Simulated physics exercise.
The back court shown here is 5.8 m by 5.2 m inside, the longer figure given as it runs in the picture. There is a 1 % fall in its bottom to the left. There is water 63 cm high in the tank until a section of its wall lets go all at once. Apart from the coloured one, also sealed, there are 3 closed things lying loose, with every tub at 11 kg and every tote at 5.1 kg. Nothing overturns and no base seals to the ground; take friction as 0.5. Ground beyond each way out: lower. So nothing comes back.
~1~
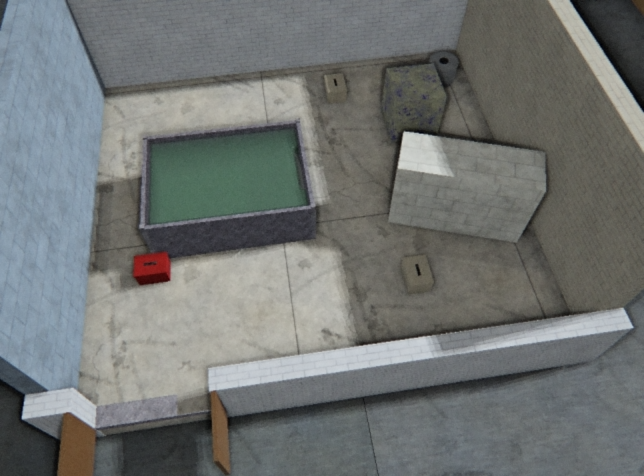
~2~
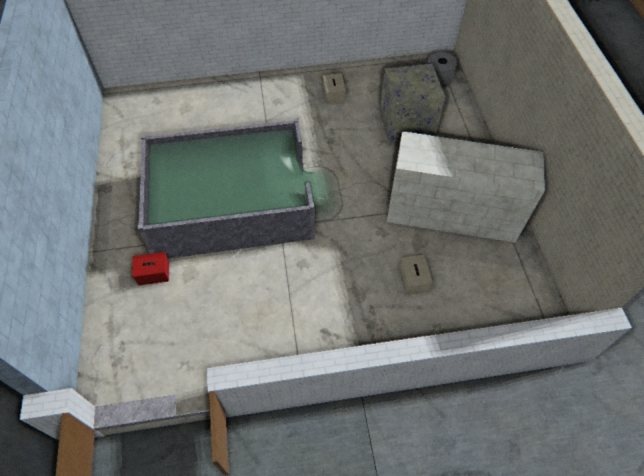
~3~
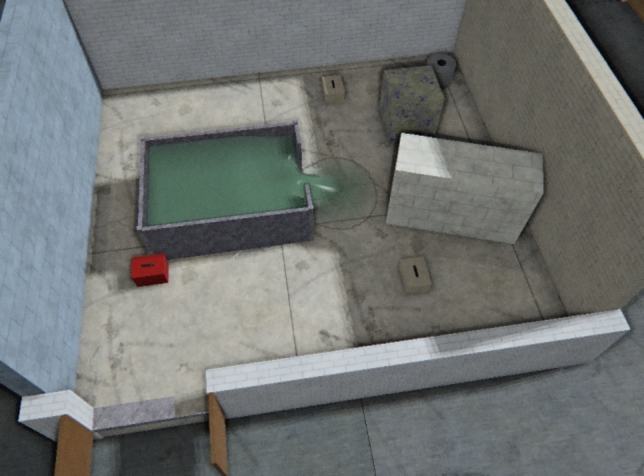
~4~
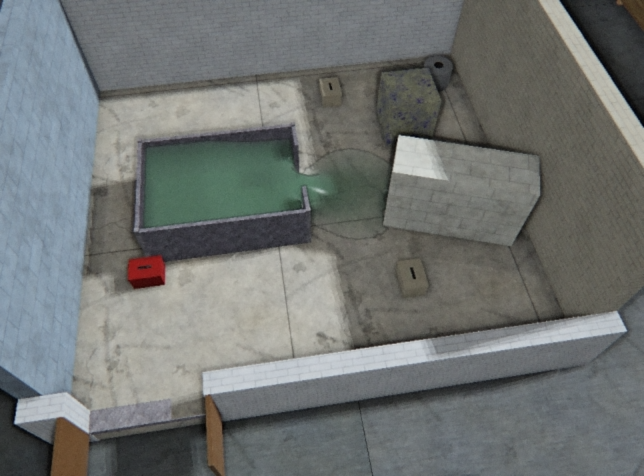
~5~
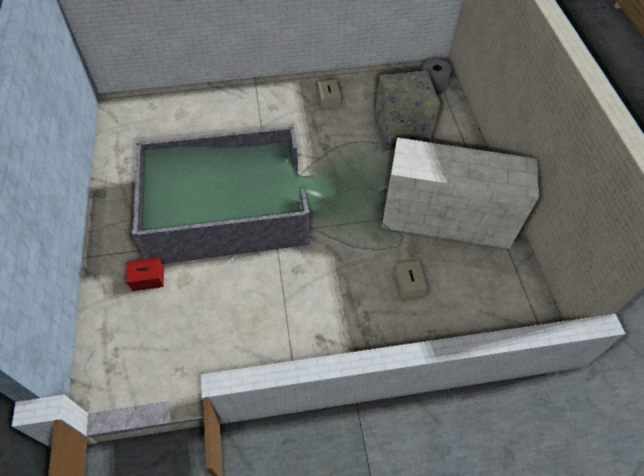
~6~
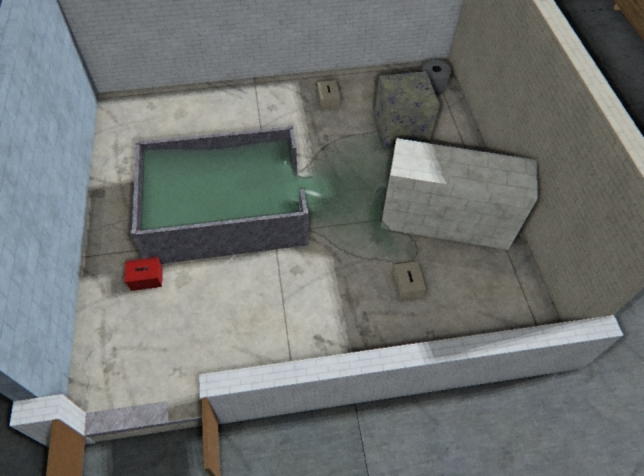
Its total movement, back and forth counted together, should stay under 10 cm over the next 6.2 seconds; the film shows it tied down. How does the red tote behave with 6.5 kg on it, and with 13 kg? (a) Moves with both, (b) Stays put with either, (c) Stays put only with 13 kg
Answer: B.
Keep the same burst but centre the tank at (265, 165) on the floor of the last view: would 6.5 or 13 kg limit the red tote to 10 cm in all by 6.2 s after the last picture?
Then the answer is that either mass works.
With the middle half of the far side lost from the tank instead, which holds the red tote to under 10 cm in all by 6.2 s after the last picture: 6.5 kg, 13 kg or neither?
Then neither load is enough.
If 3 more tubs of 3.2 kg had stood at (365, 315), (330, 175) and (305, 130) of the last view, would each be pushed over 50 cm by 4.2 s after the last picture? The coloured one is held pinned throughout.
One after another they come out beyond the mark, beyond the mark, within the mark.
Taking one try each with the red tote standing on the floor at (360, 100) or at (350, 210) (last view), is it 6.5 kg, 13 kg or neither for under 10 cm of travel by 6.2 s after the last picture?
At the first place nothing works, and at the second nothing works.
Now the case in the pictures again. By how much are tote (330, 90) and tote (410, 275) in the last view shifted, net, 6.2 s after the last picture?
Net distance: First 250 cm, second 50 cm.
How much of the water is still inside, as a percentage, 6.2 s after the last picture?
100 %.
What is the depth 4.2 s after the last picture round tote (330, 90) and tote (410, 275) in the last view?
Roughly 3 and 7 cm.
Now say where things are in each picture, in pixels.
The red tote at (150, 264), on the bottom; 2.8 m2 under water; 0 of 4 have shifted, in the first picture.
The red tote at (149, 264), on the bottom; 3.2 m2 under water; 0 of 4 have shifted, in the second picture.
The red tote at (148, 266), on the bottom; water covers 3.8 m2; 0 of 4 have shifted, in the third picture.
The red tote at (145, 268) rests on the ground; 4.5 m2 under water; 0 of 4 have shifted, in the fourth picture.
The red tote at (143, 270) rests on the ground; water covers 5.2 m2; 0 of 4 have shifted, in the fifth picture.
The red tote at (142, 269), on the bottom; water covers 6.1 m2; 0 of 4 have shifted, in the sixth picture.
Then, 0.6 s after the last picture the red tote would be 0 cm from its start with 6.5 kg and 0 cm from its start with 13 kg; 0 cm of water round it then.
Then, 2.3 s after the last picture the red tote would be 0 cm from its start with 6.5 kg and 0 cm from its start with 13 kg; 0 cm of water round it then.
Then, 4.2 s after the last picture the red tote would be 0 cm from its start with 6.5 kg and 0 cm from its start with 13 kg; 0 cm of water round it then.
Then, 6.2 s after the last picture the red tote would be 0 cm from its start with 6.5 kg and 0 cm from its start with 13 kg; 3 cm of water round it then.
